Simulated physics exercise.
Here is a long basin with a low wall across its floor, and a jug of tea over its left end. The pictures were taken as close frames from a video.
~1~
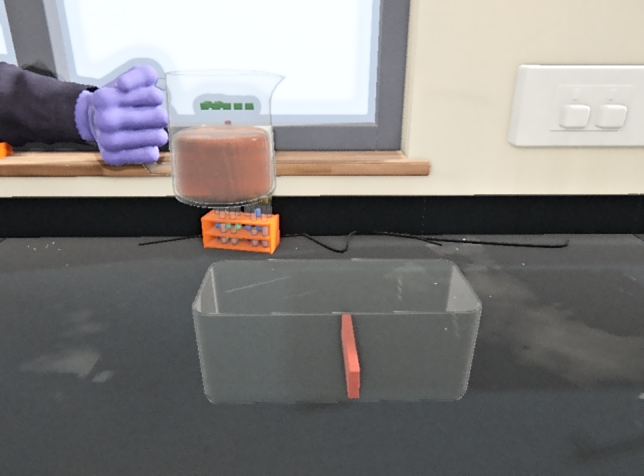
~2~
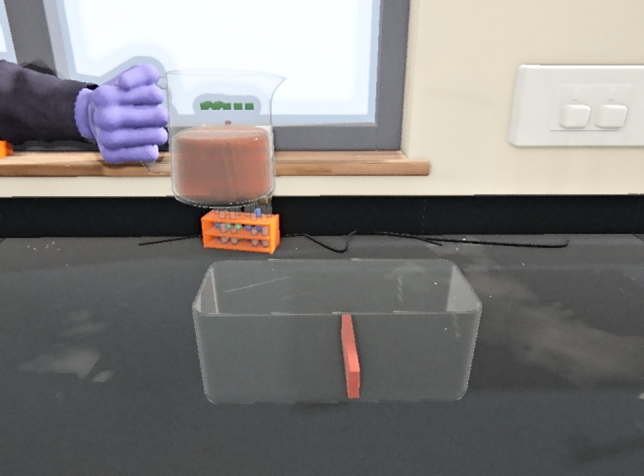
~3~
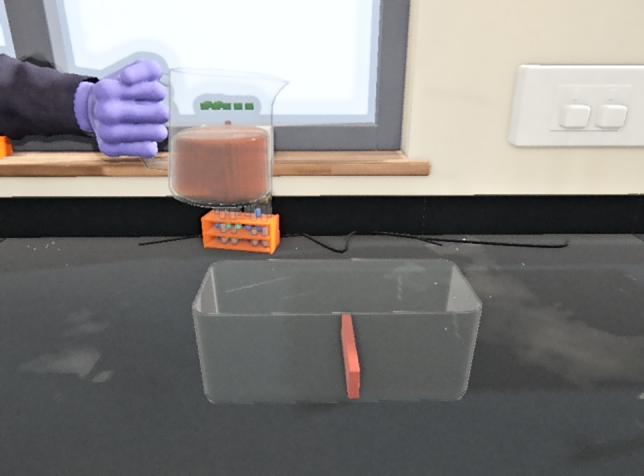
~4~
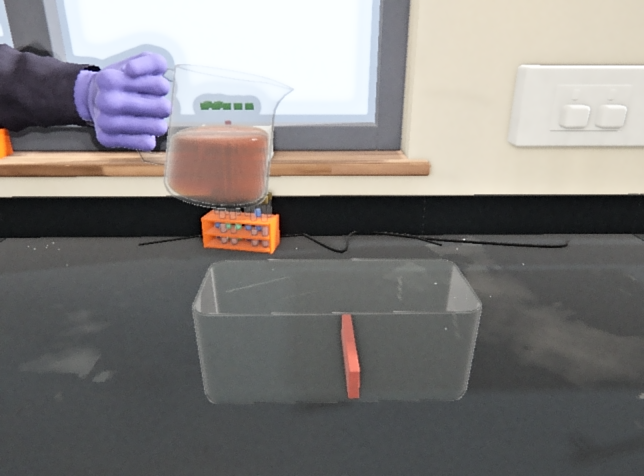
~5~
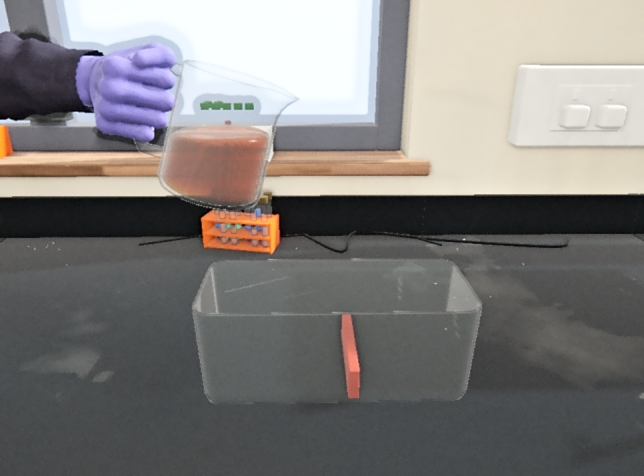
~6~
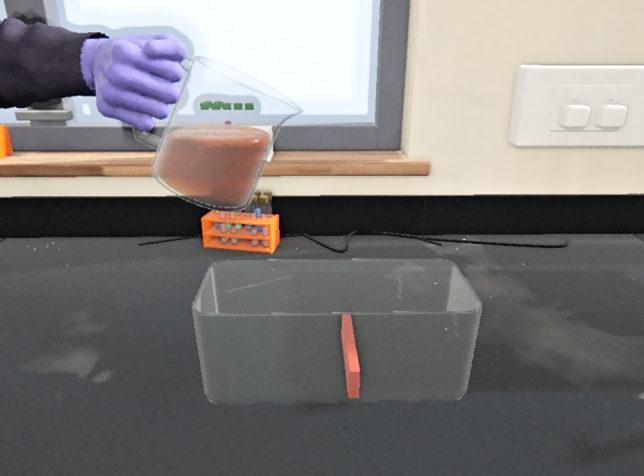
A black lab bench in front of a window and a cream wall with a white switch plate is seen from the front by a still camera. A purple-gloved hand at the left holds a clear jug of reddish-brown tea above the left end of a long, clear basin with a low red wall across its floor, an orange rack behind. Barely moving at first, the hand then steadily tilts the jug rightward, its tea staying level inside.
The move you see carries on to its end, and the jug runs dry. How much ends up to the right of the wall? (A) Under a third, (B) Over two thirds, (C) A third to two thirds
A third to two thirds.
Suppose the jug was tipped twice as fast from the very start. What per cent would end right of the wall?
I'd estimate about 50 percent ends up there.
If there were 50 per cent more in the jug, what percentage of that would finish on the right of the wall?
I'd put it at around 70 %.
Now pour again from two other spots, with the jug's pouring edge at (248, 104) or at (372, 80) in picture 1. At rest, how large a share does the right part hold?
In order, roughly 5 percent and 70 percent.
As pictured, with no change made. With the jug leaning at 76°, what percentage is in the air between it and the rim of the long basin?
I'd say some 10 per cent of it.
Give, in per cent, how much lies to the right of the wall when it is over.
Some 55 per cent.
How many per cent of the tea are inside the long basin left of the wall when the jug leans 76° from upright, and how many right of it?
On the left 0 per cent, on the right 0 per cent.
A moment on, the jug is tipped on its side and 91 per cent is still to pour, 0 is left of the wall and 0 right of it.
Next, the jug is tipped on its side and 40 per cent is still to pour, 8 is left of the wall and 29 right of it.
Then the jug is tipped right over and 10 per cent is still to pour, 29 is left of the wall and 53 right of it.
Later the jug is tipped right over and 2 per cent is still to pour, 42 is left of the wall and 54 right of it.
In the end 44 per cent lies left of the wall, 55 right of it and 1 outside.
